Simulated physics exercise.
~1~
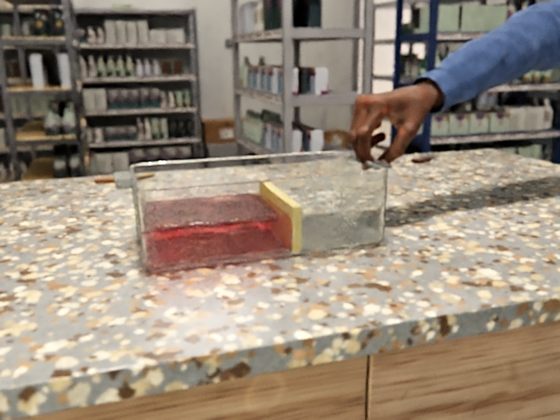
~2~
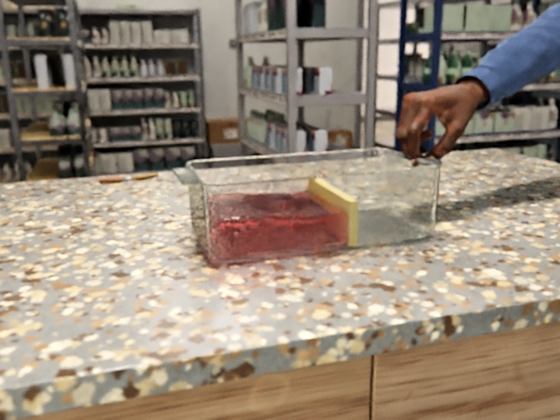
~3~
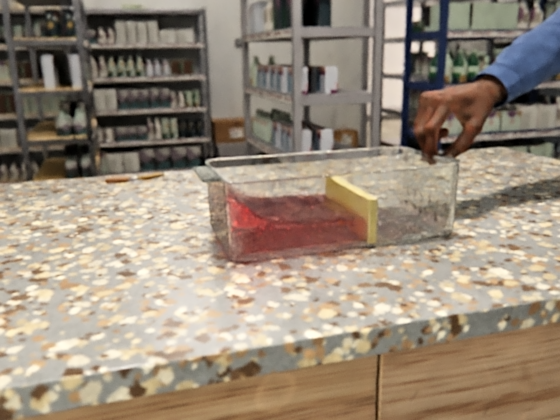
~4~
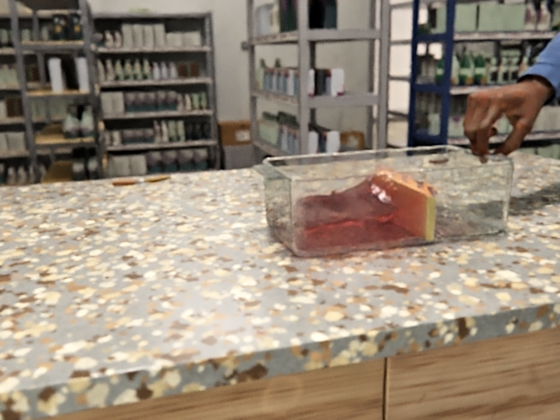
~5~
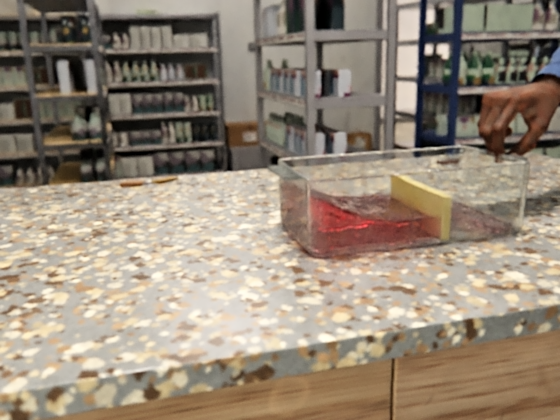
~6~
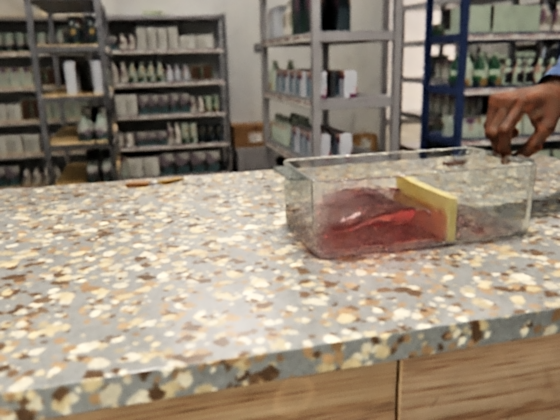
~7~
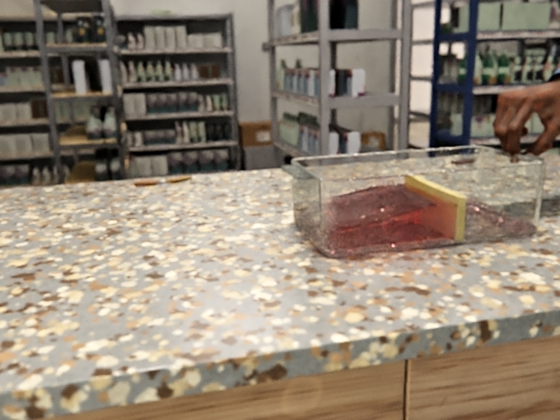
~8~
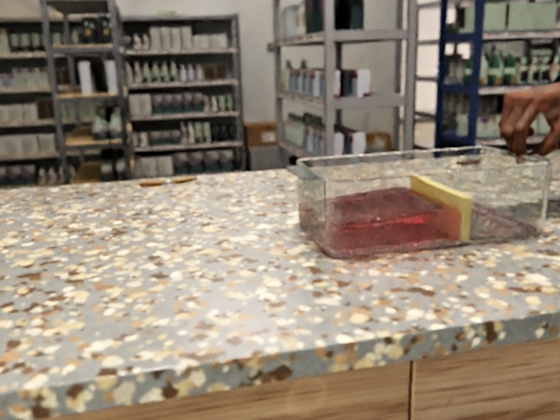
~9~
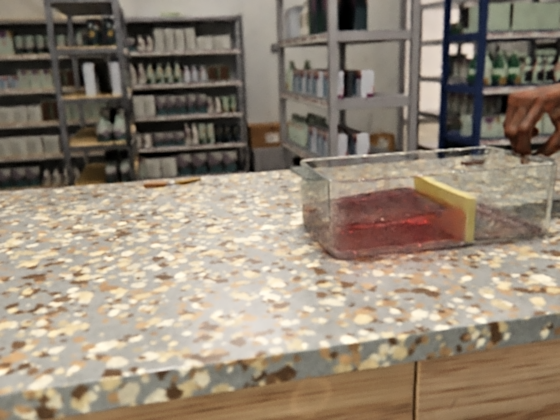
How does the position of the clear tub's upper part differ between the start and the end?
At the start it is a little left of the middle of the view, above the speckled counter. By the end it is well over to the right, at about the same height.
